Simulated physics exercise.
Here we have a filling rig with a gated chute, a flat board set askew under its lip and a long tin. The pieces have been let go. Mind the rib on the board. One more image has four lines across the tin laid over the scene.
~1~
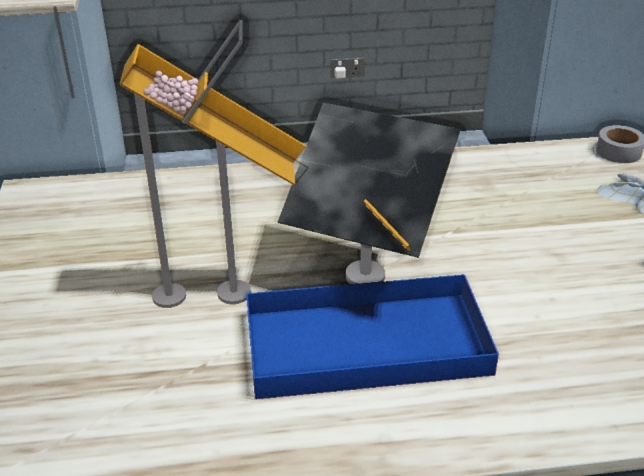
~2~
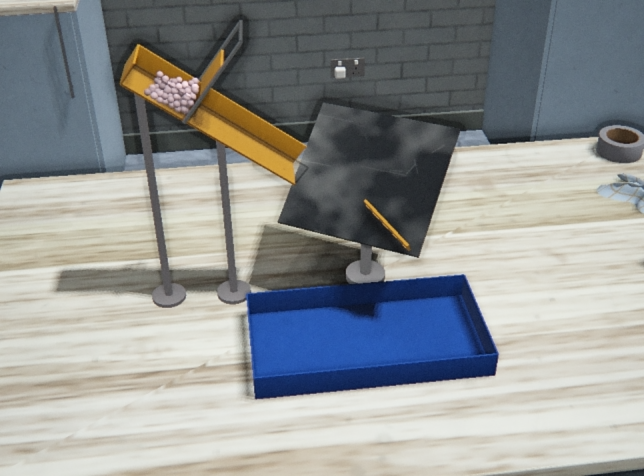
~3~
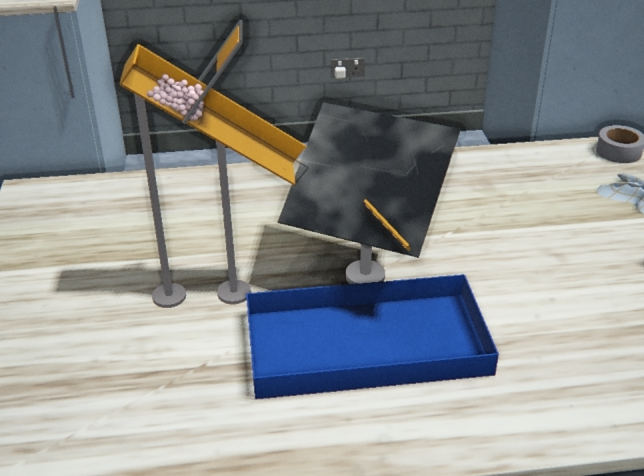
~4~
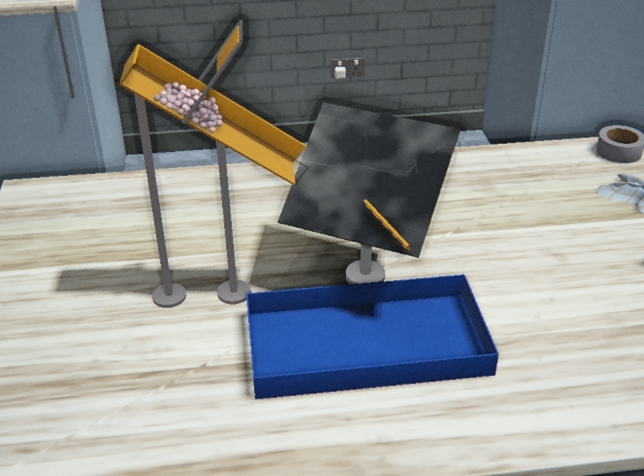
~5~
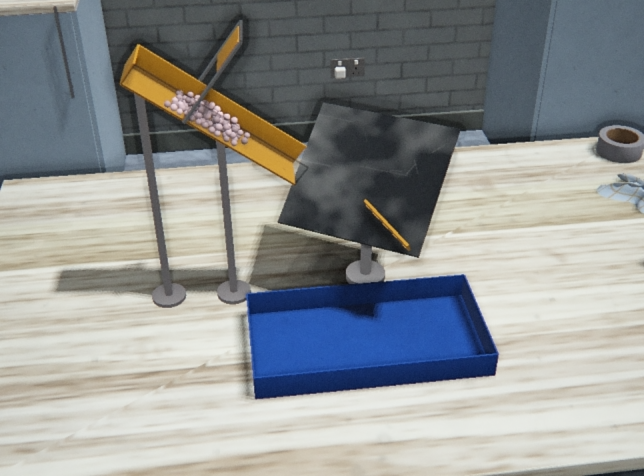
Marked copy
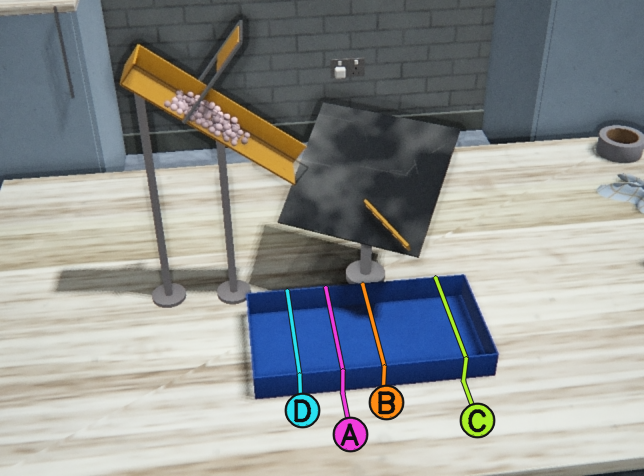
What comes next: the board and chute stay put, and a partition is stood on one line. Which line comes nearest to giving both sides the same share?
It is B.
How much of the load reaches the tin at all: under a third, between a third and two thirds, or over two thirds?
Over two thirds.
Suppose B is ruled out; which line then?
That is line A.
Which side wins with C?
The left side.
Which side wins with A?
More lands on the right.
On the marked copy, line A crosses the front rim at (342, 369); line B crosses the front rim at (384, 365); line C crosses the front rim at (465, 357); line D crosses the front rim at (299, 373).
Choosing A, of what is caught, roughly a quarter on the left of the divider, the larger part on the right.
Choosing B, of what is caught, roughly a third on the left of the divider, roughly two thirds on the right.
Choosing C, of what is caught, almost all on the left of the divider, about a tenth on the right.
Choosing D, of what is caught, just a few on the left of the divider, almost all on the right.
